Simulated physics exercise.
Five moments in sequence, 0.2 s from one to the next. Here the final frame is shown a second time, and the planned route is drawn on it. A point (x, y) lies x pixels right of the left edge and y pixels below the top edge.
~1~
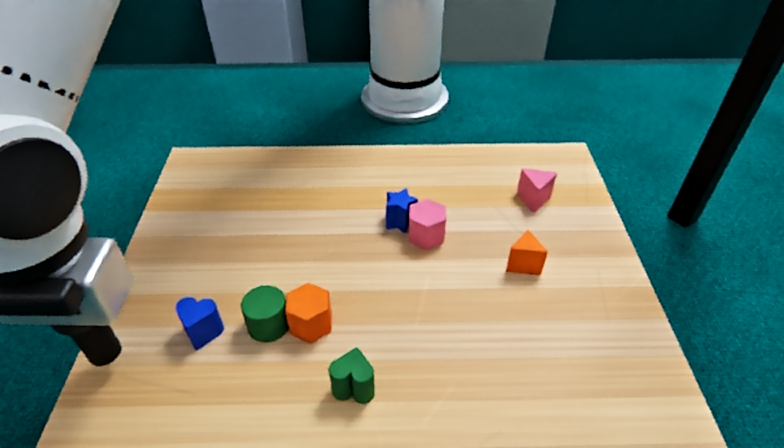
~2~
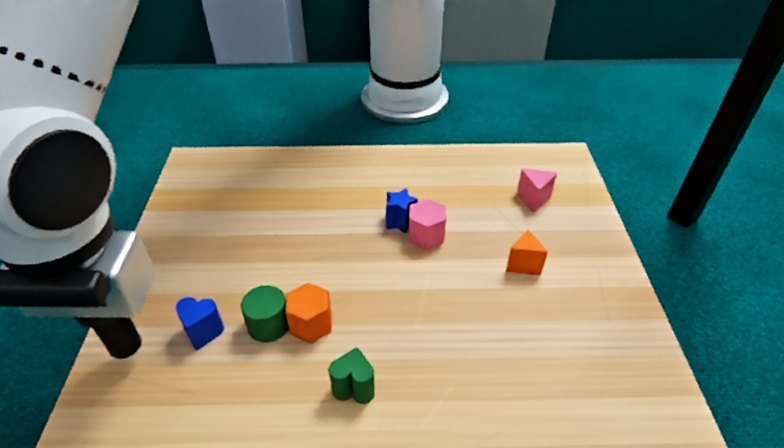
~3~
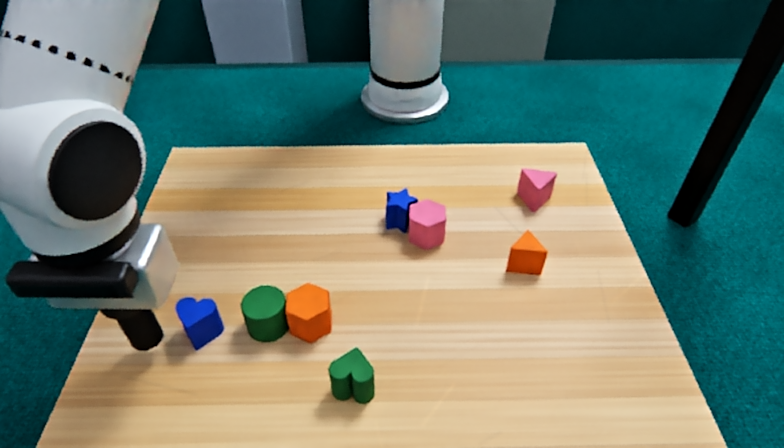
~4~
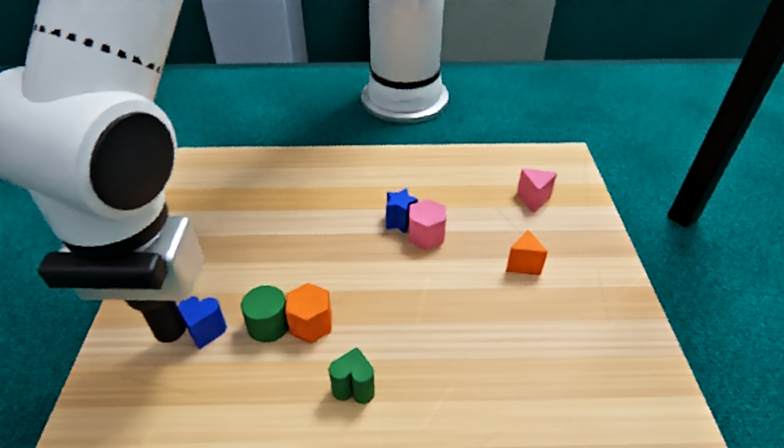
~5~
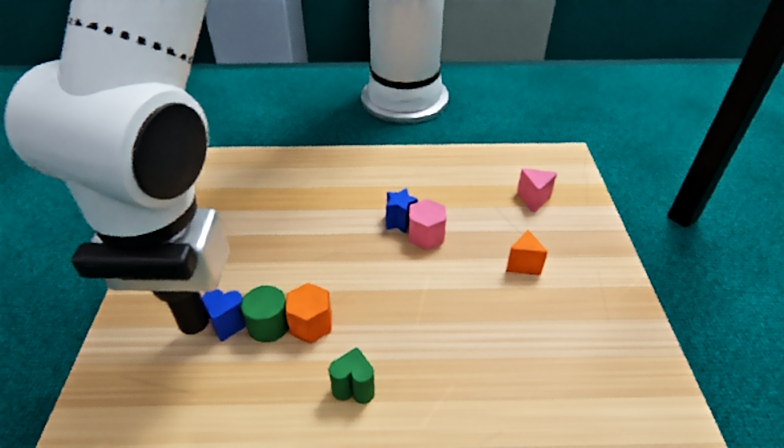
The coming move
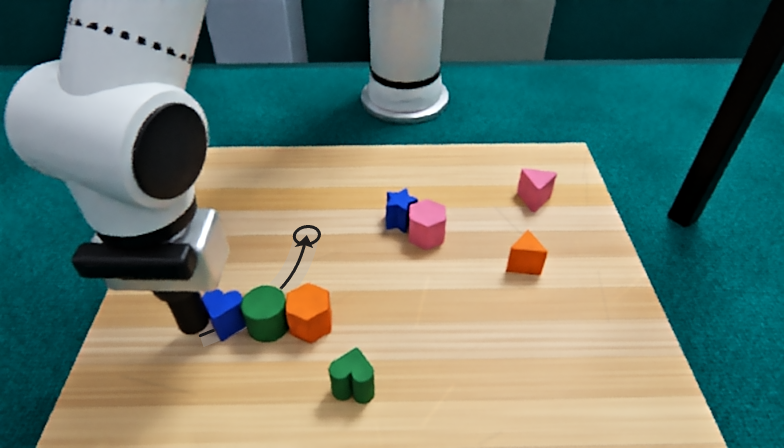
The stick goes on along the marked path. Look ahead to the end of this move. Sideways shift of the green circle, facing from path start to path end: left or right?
Its shift is rightward.
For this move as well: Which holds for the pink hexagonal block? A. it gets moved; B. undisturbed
B - undisturbed.
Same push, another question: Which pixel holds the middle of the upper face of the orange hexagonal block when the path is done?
It is at (329, 306).
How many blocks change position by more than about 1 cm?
Total: Three-plus.
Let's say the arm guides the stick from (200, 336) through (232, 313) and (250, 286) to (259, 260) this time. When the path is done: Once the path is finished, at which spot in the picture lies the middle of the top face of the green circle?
Around (282, 293).
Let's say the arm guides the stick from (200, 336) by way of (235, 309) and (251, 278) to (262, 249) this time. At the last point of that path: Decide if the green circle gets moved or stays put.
It is shoved along.
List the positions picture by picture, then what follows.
The first picture shows stick tip at (105, 353); block tops, blue heart-shaped block at (194, 309); green circle at (263, 301); orange hexagonal block at (307, 300); pink hexagonal block at (428, 212).
The second picture shows stick at (126, 346); blocks unchanged.
The third picture shows stick at (148, 338); blocks unchanged.
The fourth picture shows stick at (170, 331); blue heart-shaped block at (197, 308).
The fifth picture shows stick at (194, 322); blue heart-shaped block at (221, 301); green circle at (263, 301); orange hexagonal block at (307, 300); pink hexagonal block at (428, 212).
Path on the board, from (200, 336) via (256, 309) and (293, 273), ending at (307, 235).
On the path given first. One third of the way, stick at (253, 295); blue heart-shaped block at (267, 265), turned 20° anticlockwise; green circle at (286, 289); orange hexagonal block at (325, 304).
Two thirds of the way, stick at (290, 259); blue heart-shaped block at (295, 230), turned 55° anticlockwise; green circle at (300, 283); orange hexagonal block at (329, 306).
At the end, stick at (305, 222); blue heart-shaped block at (312, 195), turned 45° anticlockwise; green circle at (300, 283); orange hexagonal block at (329, 306); pink hexagonal block in place.
